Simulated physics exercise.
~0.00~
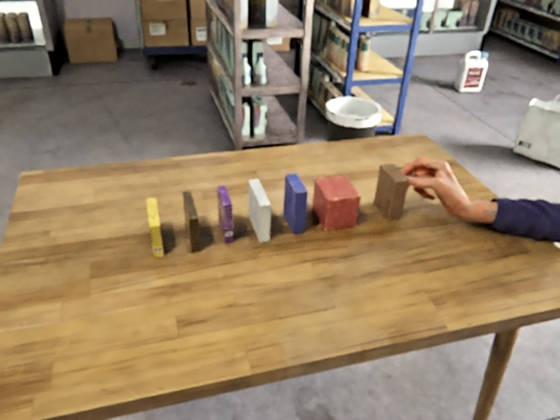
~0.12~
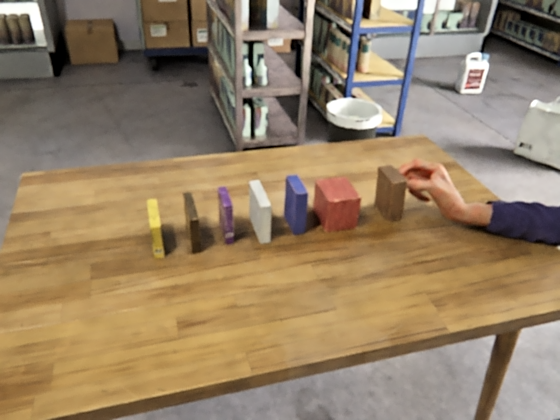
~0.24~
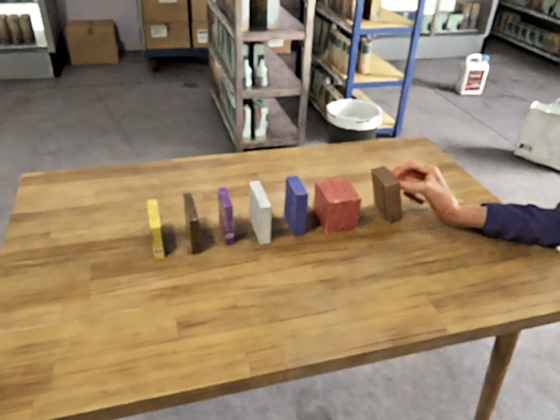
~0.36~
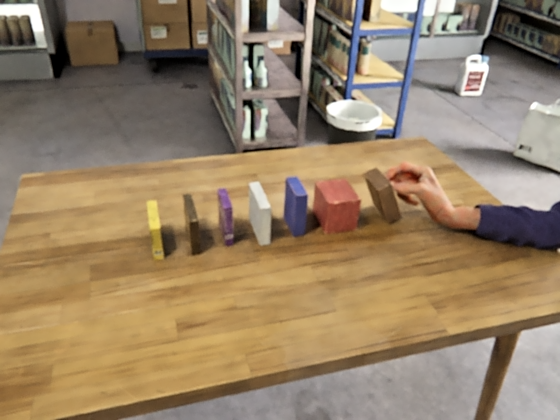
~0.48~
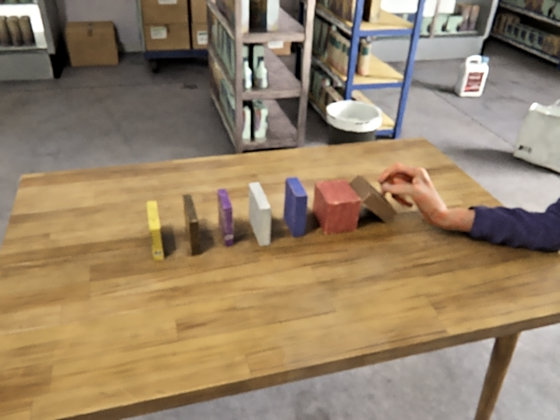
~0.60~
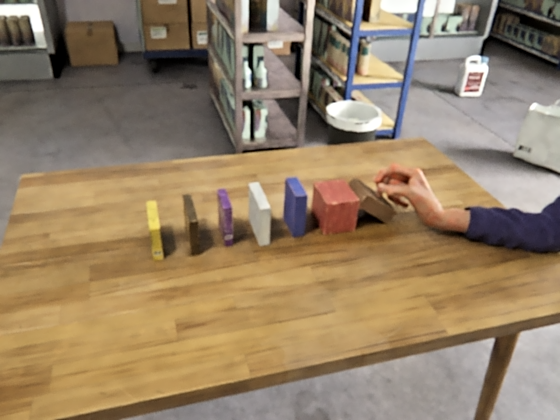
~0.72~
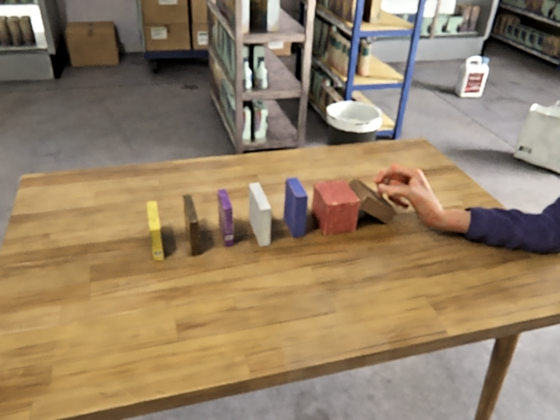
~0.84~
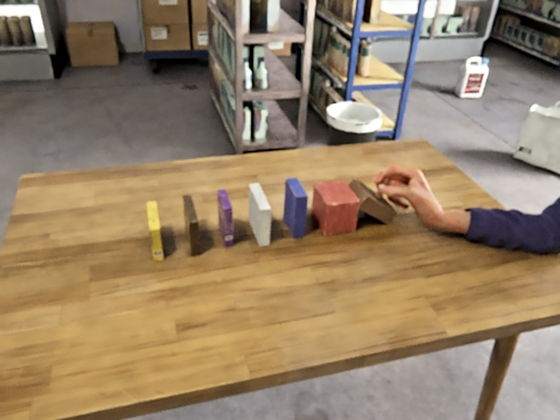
On a wooden table, a hand tips a brown board left onto a red block, where it leans while the rest stay standing.
